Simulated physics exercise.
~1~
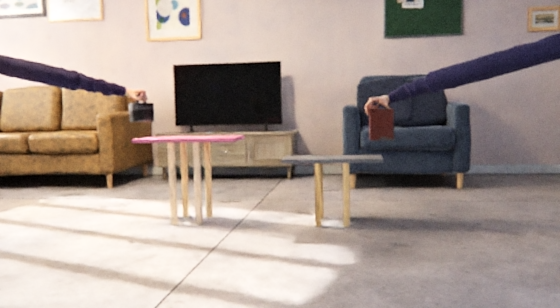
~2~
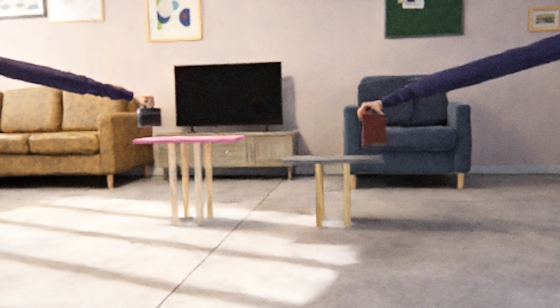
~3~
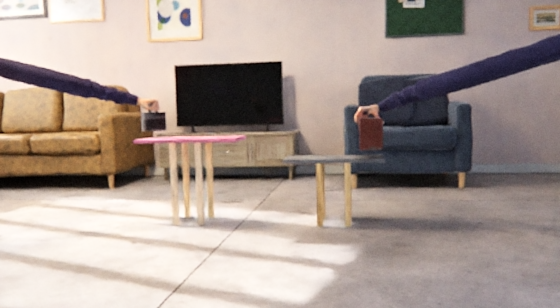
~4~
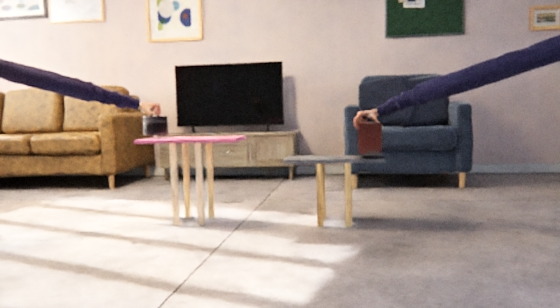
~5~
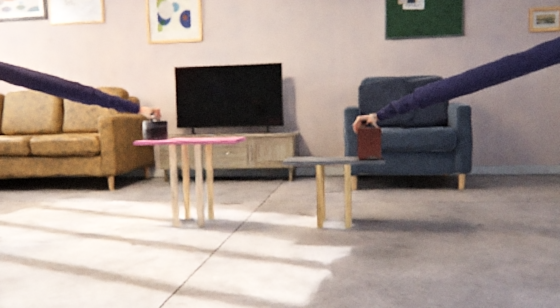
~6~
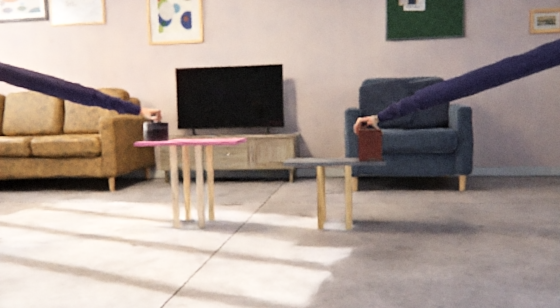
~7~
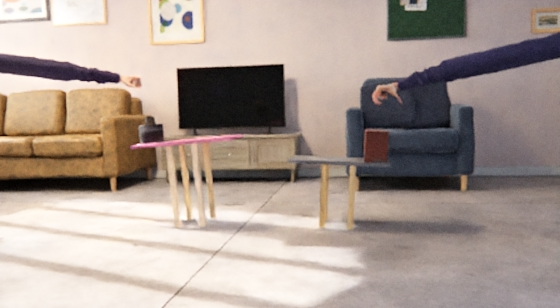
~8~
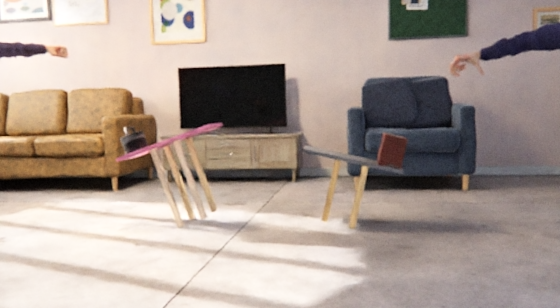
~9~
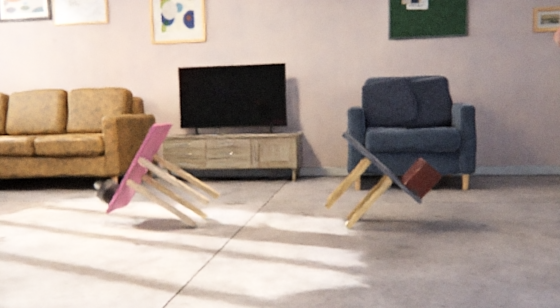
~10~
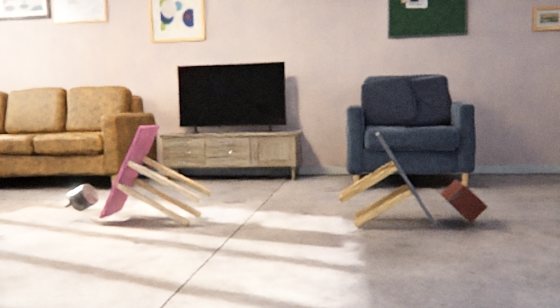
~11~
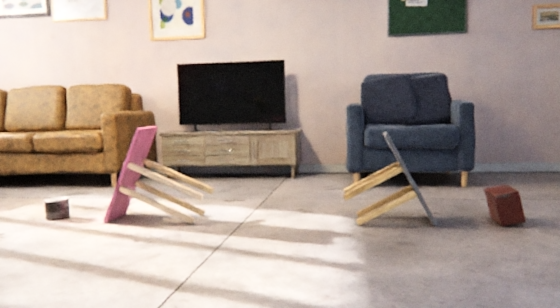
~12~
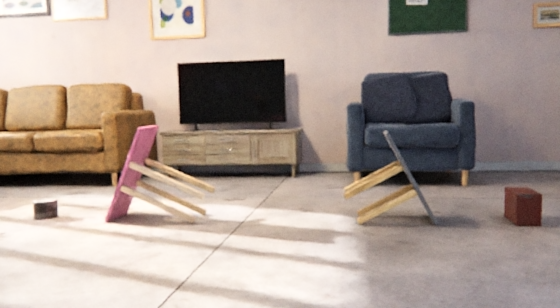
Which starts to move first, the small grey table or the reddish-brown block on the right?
The reddish-brown block moves first, as the hand lowers it toward the table. The small grey table only starts to tip later, after the hand has let go.
